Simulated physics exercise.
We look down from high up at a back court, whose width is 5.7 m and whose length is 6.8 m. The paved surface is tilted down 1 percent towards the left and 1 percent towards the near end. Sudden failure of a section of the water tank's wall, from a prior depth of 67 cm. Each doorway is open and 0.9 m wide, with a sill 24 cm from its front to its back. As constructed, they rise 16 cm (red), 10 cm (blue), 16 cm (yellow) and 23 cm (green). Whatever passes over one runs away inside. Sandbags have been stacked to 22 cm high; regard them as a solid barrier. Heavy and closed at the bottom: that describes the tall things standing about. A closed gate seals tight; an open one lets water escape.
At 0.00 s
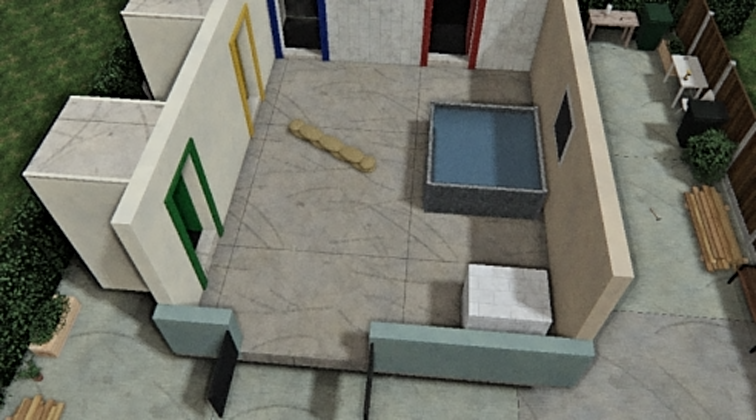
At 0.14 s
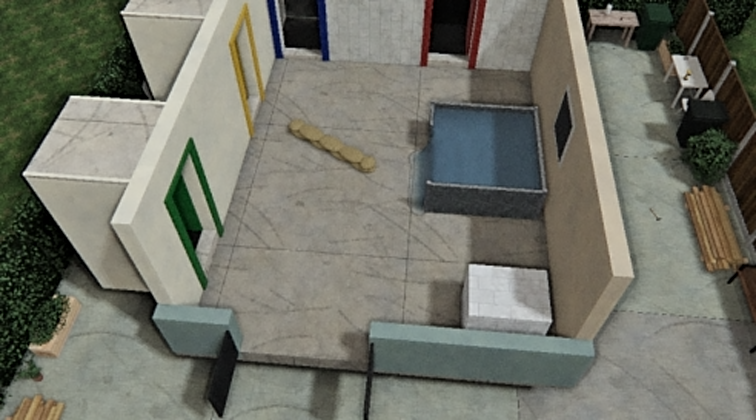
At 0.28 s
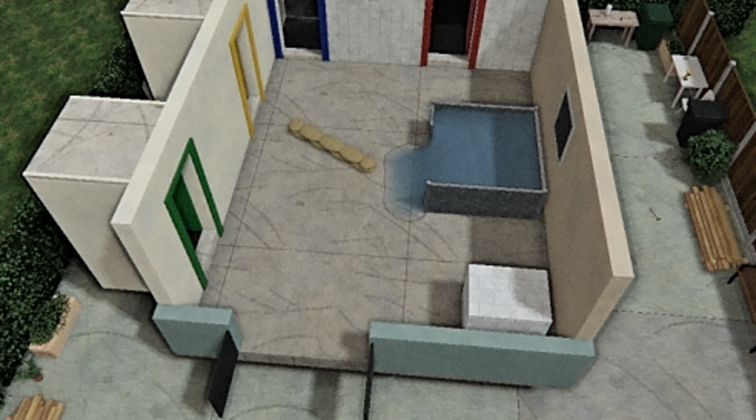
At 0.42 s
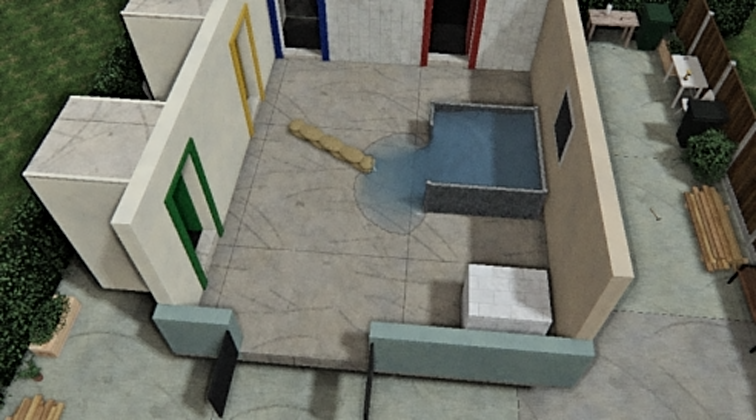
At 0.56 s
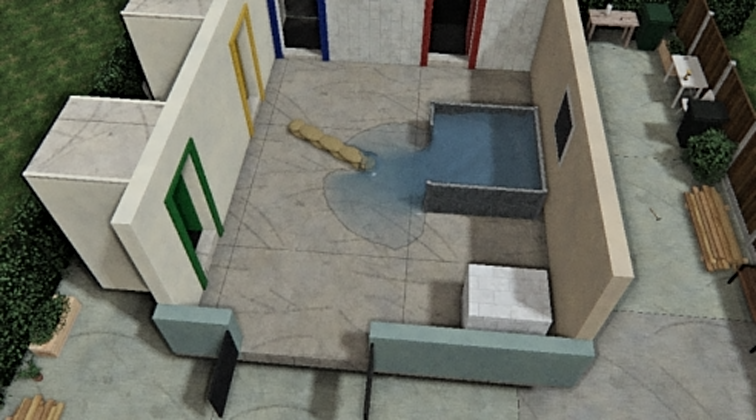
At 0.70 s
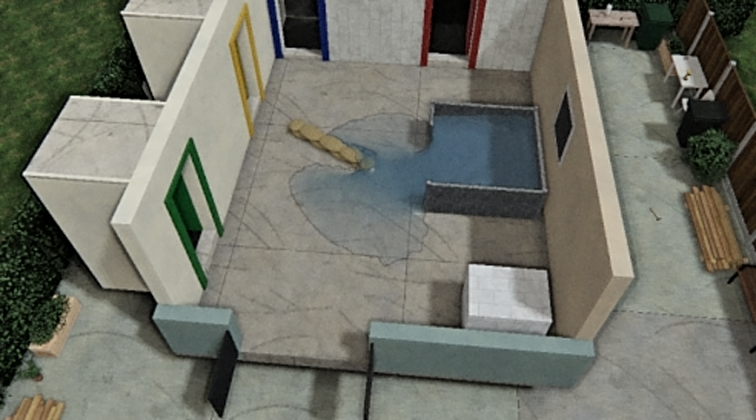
To begin with, a raised water tank stands whole and still beside the right wall of a paved court. Its left side opens and water pours out through the gap, then spreads leftward across the floor, meeting the row of sandbags and fanning into a wide, thin pool around their near end.
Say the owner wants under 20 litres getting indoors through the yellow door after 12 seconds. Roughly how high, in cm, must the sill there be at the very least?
At the very least some 9 cm.
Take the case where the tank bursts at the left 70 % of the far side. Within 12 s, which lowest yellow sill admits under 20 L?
At least roughly 12.5 centimetres tall.
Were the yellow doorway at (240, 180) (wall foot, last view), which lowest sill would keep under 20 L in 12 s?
You'd want it roughly 20 cm high.
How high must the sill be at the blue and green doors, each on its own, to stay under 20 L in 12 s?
About 14.5 cm at blue and about 20 cm at green.
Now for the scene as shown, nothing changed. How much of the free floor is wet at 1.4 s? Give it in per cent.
35 %.
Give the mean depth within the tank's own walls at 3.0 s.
Roughly 22 cm.
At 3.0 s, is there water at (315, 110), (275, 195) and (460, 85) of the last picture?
First wet through, second wet through, third bone-dry.
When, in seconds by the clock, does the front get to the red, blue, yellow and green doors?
Red 5.0 seconds, blue 2.0 seconds, yellow 1.8 seconds, green 1.6 seconds.
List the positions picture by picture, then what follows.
In the first frame, the water tank at (485, 147) is whole and still, 67 cm deep; the yellow door at (249, 78) is dry.
In the second frame, water pours out at (430, 170) and has run 0.3 m, to (412, 203); about 9 cm deep outside, 67 cm at the back.
In the third frame, water pours out at (430, 172) and has run 0.8 m, to (388, 178); about 12 cm deep outside, 67 cm at the back.
In the fourth frame, the gap is at (430, 173), the front 1.3 m out at (359, 179); the back of the water tank holds 66 cm.
In the fifth frame, the front is at (329, 189), 1.8 m from the gap at (429, 174); 3.7 m2 of floor is wet, 58 cm left at the back.
In the sixth frame, the front is at (294, 184), 2.5 m from the gap at (430, 173); 5.2 m2 of floor is wet, 57 cm left at the back; 1.6 m in a straight line remain to the yellow door at (249, 78).
After 1.4 s water covers 35 % of the floor, deepest (37 cm) near (372, 177); it has not reached the yellow door.
After 3.0 s water covers 55 % of the floor, deepest (38 cm) near (191, 332); 9 cm at the yellow door, 0 litres in over its 16 cm sill.
After 12.0 s water covers 95 % of the floor, deepest (9 cm) near (191, 332); 5 cm at the yellow door, 0 litres in over its 16 cm sill.
At the yellow door as built, the water arrived by 1.8 s and peaked near 14 cm at 5.2 s.
Run again over the same 12 s with other heights there, 47 litres in over 7 cm, 5 litres over 11.5 cm. The limit of 20 litres is kept from about 9 cm up.
